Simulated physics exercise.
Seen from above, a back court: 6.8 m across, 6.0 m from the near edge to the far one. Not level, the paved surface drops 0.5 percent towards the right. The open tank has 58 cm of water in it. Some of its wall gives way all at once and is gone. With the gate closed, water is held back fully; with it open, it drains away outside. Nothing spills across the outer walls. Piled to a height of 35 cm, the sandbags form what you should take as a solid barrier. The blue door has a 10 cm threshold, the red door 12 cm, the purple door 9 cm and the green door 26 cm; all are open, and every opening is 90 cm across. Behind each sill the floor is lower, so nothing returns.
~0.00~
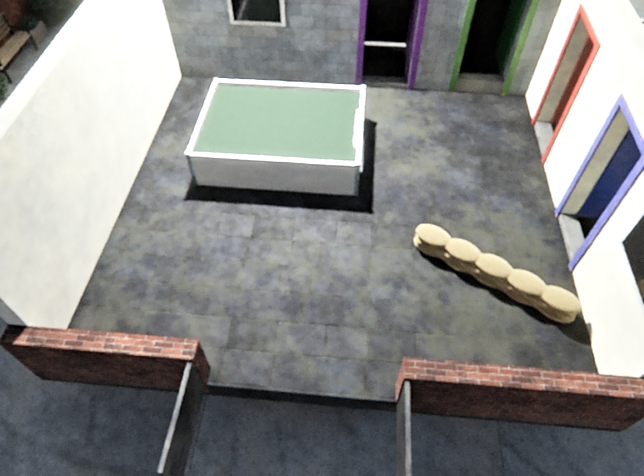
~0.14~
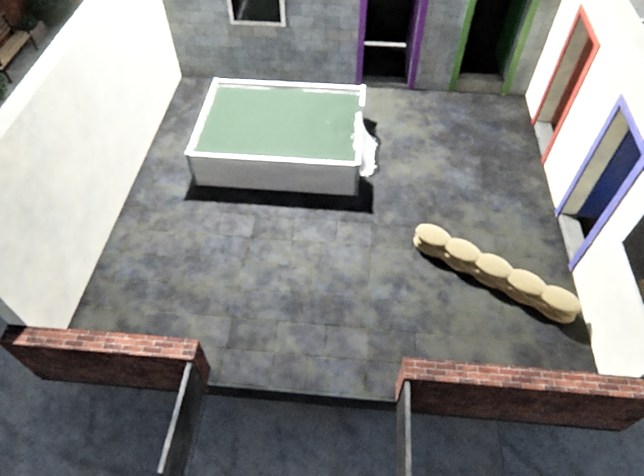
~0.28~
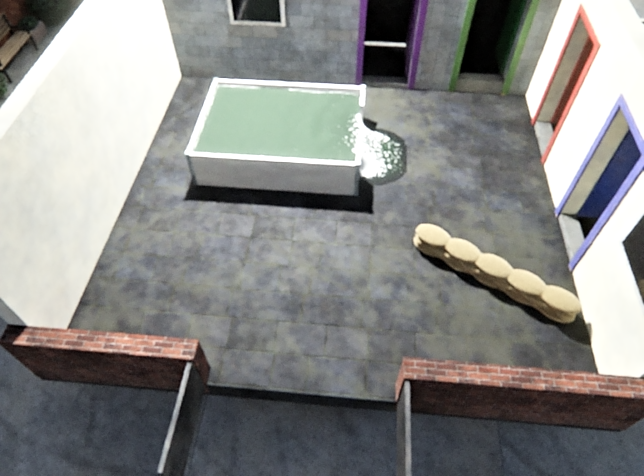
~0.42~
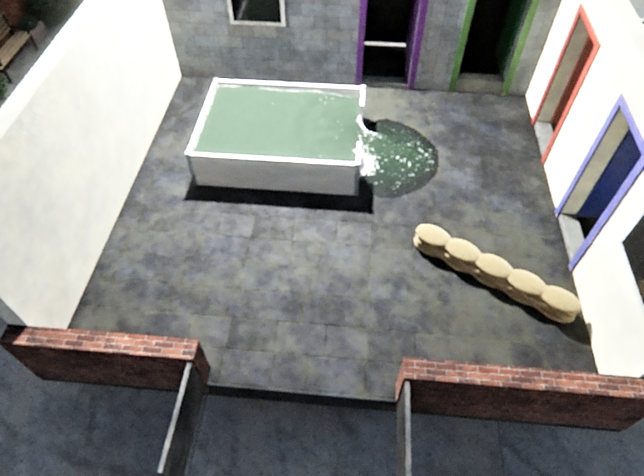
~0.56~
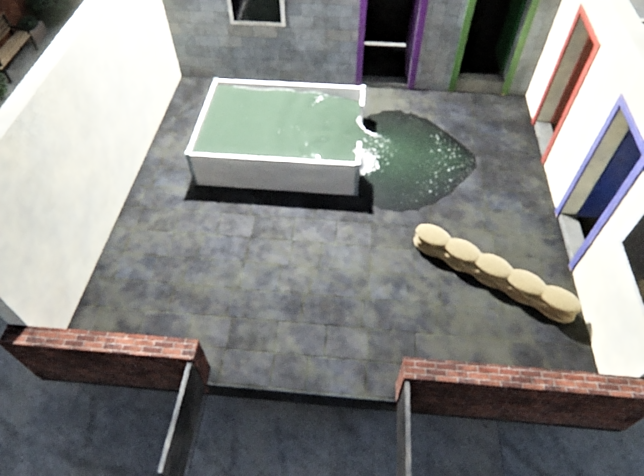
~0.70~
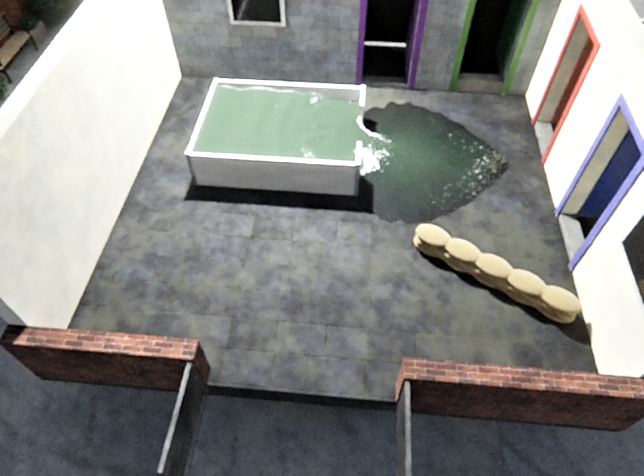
Green-tinted water sits still in a white-walled open tank in a paved back court, then bursts through the tank's right side in a white, foamy rush. It fans out rightward across the grey floor, spreading into a broad, dark, pointed pool above a row of sandbags, while the tank stays nearly full.
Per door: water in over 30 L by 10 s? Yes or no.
Blue door yes, red door yes, purple door no, green door no.
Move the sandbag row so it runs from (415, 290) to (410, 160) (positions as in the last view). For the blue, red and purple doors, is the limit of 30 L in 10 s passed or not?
Checking the limit, blue is fine, red is too much, purple is fine.
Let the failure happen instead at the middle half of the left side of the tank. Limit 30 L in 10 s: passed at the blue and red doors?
Versus the limit - blue: Within, red: Within.
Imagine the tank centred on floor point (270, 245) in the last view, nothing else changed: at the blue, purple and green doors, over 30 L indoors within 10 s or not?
Blue stays inside, purple stays inside, green stays inside, judged against that limit.
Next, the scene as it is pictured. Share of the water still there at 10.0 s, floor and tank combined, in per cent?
Roughly 88 percent.
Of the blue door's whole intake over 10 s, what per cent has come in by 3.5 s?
Some 30 in a hundred.
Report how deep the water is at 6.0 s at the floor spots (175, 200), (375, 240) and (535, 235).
Roughly 0, 2 and 15 cm, in turn.
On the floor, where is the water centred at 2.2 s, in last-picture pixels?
Around (342, 152).
After 1.4 s water covers 25 % of the floor and is deepest (36 cm) near (367, 157); blue door not reached, red door 8 cm at the sill, 3 L in, purple door not reached, green door not reached.
After 2.2 s water covers 30 % of the floor and is deepest (31 cm) near (367, 157); blue door 17 cm at the sill, 10 L in, red door 23 cm at the sill, 33 L in, purple door 2 cm at the sill, 0 L in, green door 11 cm at the sill, 0 L in.
After 3.5 s water covers 35 % of the floor and is deepest (26 cm) near (557, 295); blue door 15 cm at the sill, 39 L in, red door 21 cm at the sill, 97 L in, purple door 2 cm at the sill, 0 L in, green door 18 cm at the sill, 0 L in.
After 6.0 s water covers 55 % of the floor and is deepest (20 cm) near (536, 161); blue door 15 cm at the sill, 85 L in, red door 17 cm at the sill, 137 L in, purple door 5 cm at the sill, 0 L in, green door 15 cm at the sill, 0 L in.
After 10.0 s water covers 85 % of the floor and is deepest (16 cm) near (521, 102); blue door 12 cm at the sill, 131 L in, red door 13 cm at the sill, 165 L in, purple door 7 cm at the sill, 0 L in, green door 14 cm at the sill, 0 L in.
